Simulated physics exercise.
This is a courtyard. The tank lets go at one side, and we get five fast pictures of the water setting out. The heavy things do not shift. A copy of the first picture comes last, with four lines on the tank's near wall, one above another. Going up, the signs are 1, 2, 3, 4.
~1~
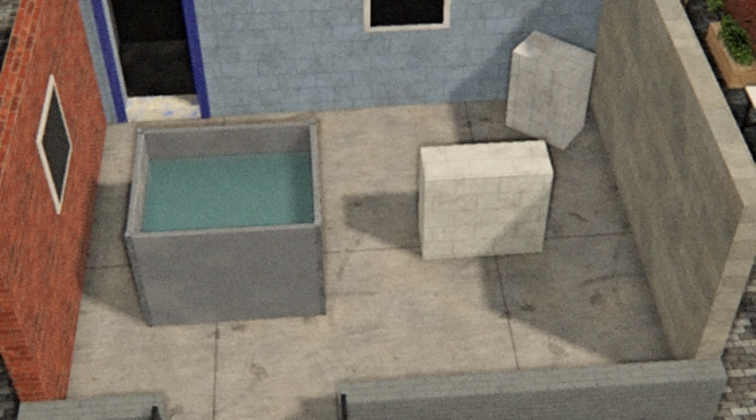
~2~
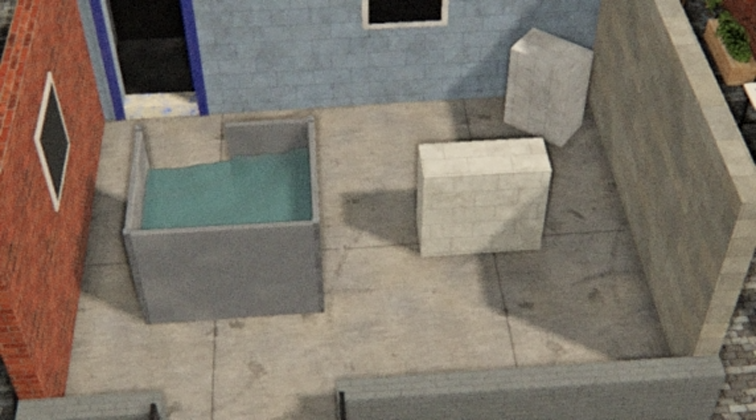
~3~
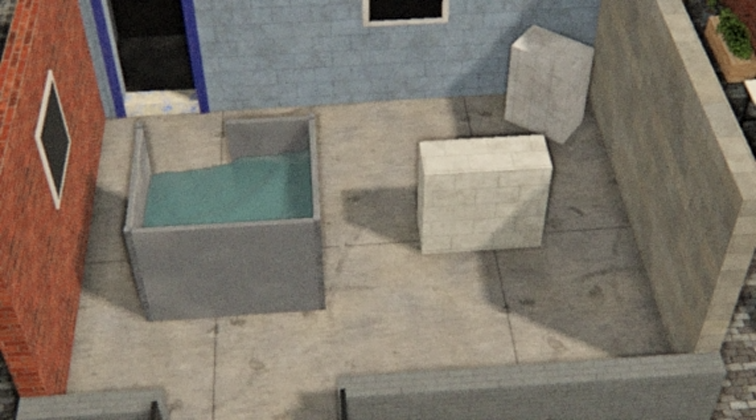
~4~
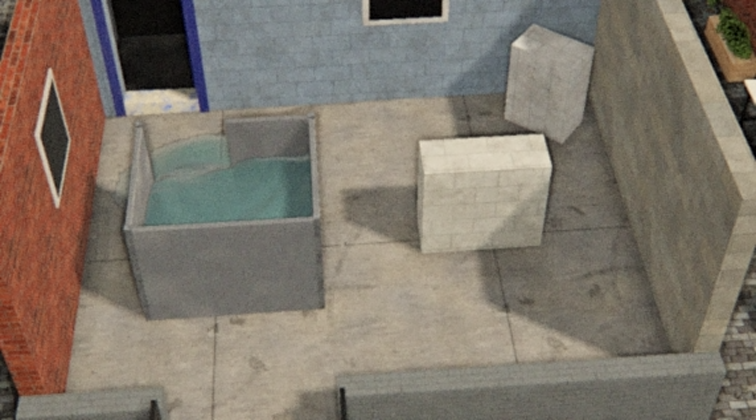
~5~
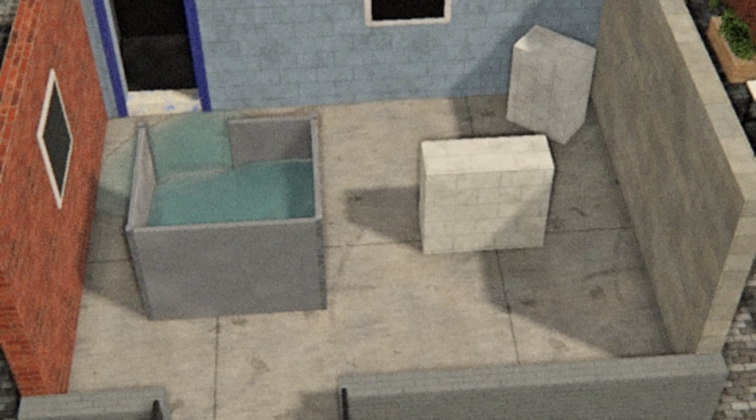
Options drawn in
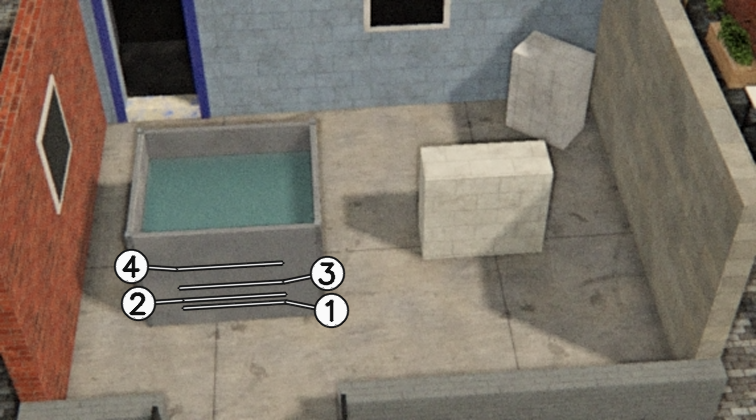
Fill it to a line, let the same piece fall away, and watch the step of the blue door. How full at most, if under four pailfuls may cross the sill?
Go for 2.
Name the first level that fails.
Here it is level 3.
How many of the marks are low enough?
Two.
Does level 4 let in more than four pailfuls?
Yes, that goes wrong.
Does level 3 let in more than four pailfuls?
Yes, it does.
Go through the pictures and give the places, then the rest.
In the first frame, water in the tank at rest, its middle at (229, 200); foot of the blue doorway at (165, 120); open gate at (250, 384).
In the second frame, water covers 1 % of the ground, its front hidden from here.
In the third frame, water covers 3 % of the ground, its front hidden from here.
In the fourth frame, water covers 8 % of the ground, its front hidden from here.
In the fifth frame, water covers 14 % of the ground, its front hidden from here.
In white, 1 at (235, 305); 2 at (233, 297); 3 at (232, 284); 4 at (229, 266); from the bottom up 1, 2, 3, 4.
For level 1, nothing gets over.
For level 2, a bucket or two gets in.
For level 3, about 11 bucketfuls get in.
For level 4, dozens of bucketfuls pour in.
